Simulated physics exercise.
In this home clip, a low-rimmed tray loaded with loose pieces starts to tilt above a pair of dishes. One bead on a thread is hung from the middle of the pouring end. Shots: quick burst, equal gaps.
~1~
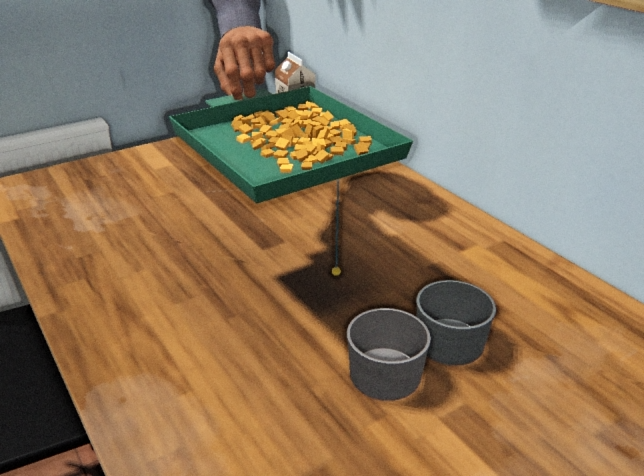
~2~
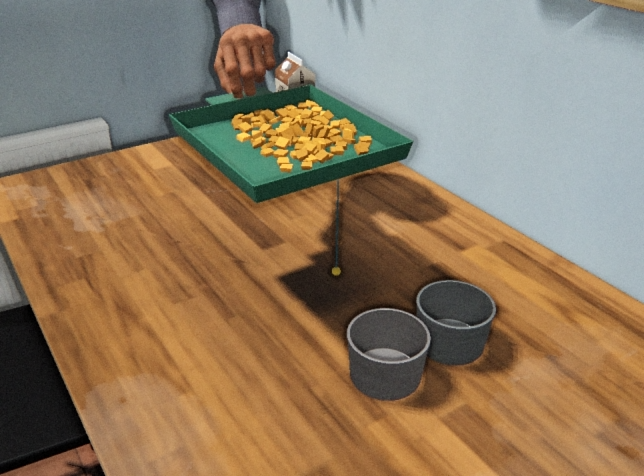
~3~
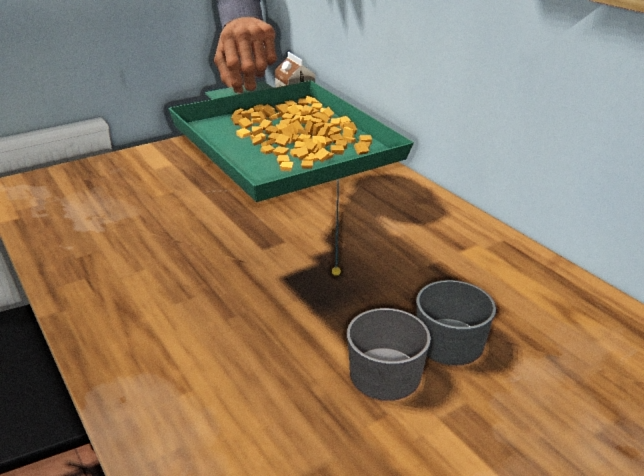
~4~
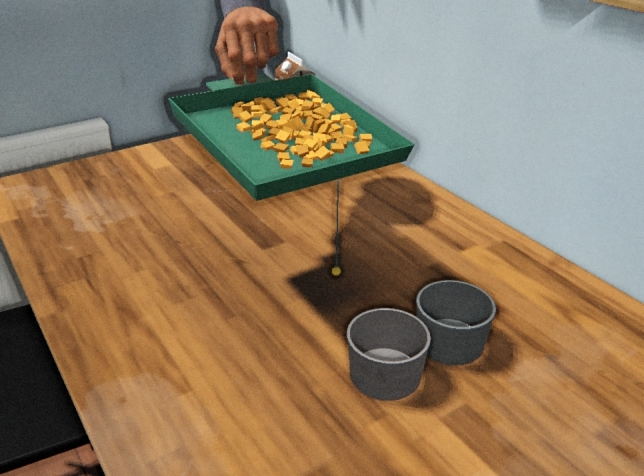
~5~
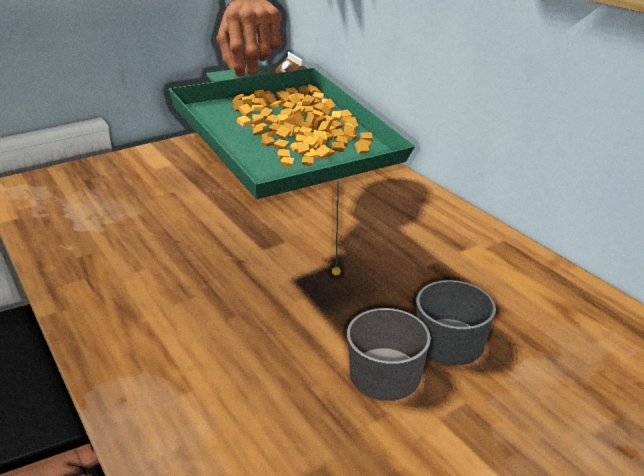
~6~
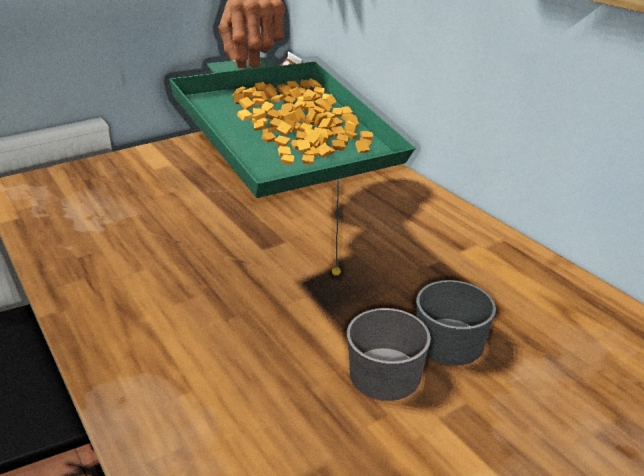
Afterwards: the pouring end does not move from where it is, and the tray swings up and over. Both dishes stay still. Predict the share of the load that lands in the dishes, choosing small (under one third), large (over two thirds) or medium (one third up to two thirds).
Small.
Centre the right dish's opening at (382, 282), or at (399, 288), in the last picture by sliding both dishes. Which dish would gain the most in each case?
Placement one gives the one at right, placement two gives the one at right.
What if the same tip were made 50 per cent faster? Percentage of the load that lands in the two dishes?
Estimated share: Some 10%.
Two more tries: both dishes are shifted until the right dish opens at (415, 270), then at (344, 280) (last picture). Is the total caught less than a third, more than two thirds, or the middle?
In order of the places: Above two thirds, then less than a third.
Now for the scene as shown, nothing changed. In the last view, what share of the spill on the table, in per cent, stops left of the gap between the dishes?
Near 60 %.
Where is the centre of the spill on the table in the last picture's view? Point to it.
The centre sits near (409, 312).
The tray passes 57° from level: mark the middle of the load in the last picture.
Centre estimate: (358, 132).
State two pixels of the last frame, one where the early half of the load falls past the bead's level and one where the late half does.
At about (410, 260), then at (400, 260).
Soon, tray tipped steeply; all on the tray.
A while on, tray tipped right over; most on the tray; a stray few in the left dish; about a quarter outside both; a stray few in the air.
Towards the end, tray tipped past a quarter turn; a stray few in the left dish; a stray few in the right dish; nearly all outside both; a stray few in the air.
Finally, tray tipped past a quarter turn; a stray few in the left dish; a stray few in the right dish; nearly all outside both; a stray few in the air.
